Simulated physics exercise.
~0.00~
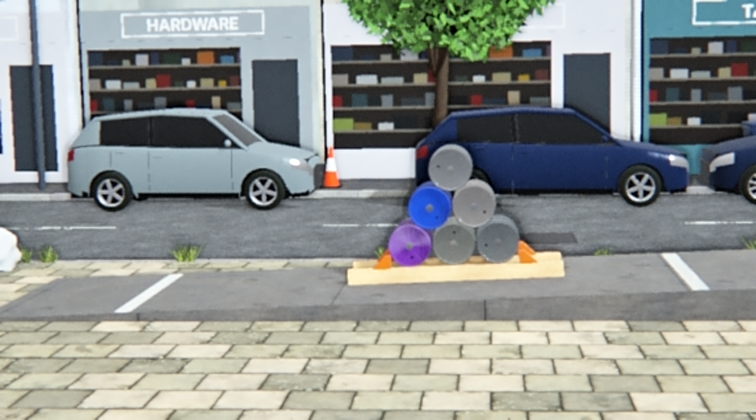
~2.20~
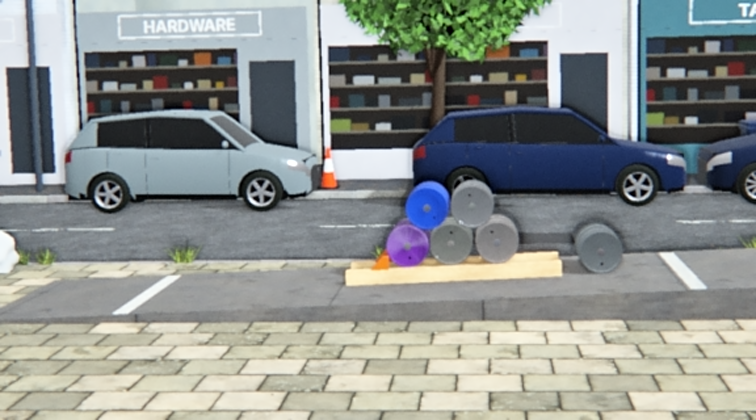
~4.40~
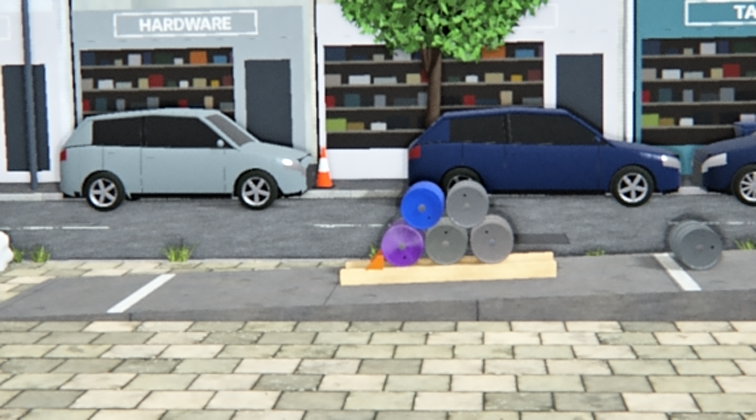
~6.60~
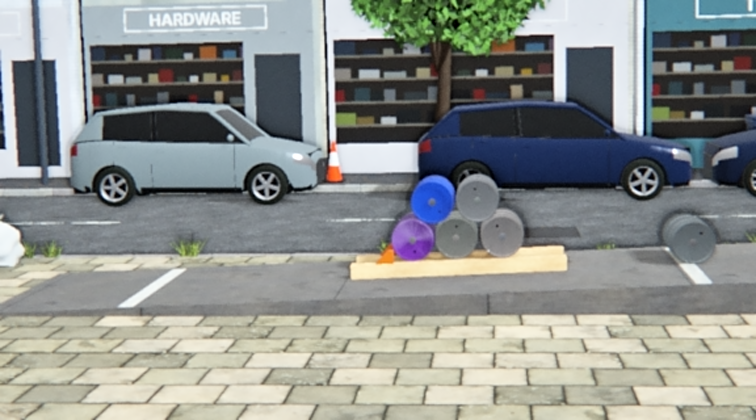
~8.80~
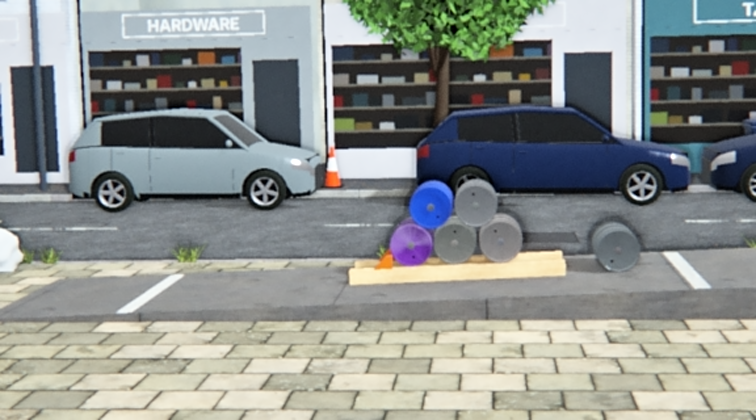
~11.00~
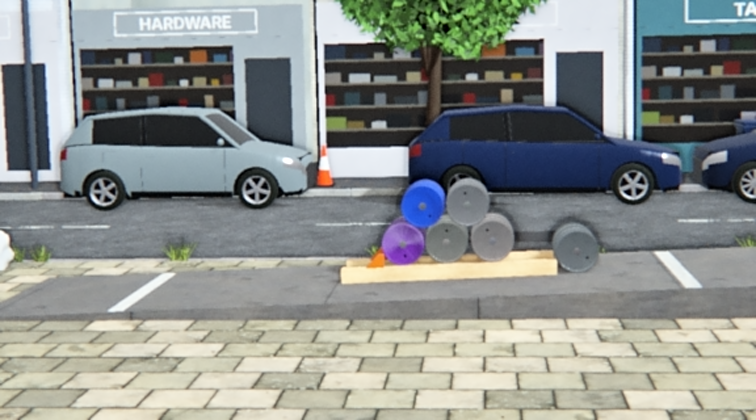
A gray keg rolls right off the stack, then drifts back left beside the wooden base.
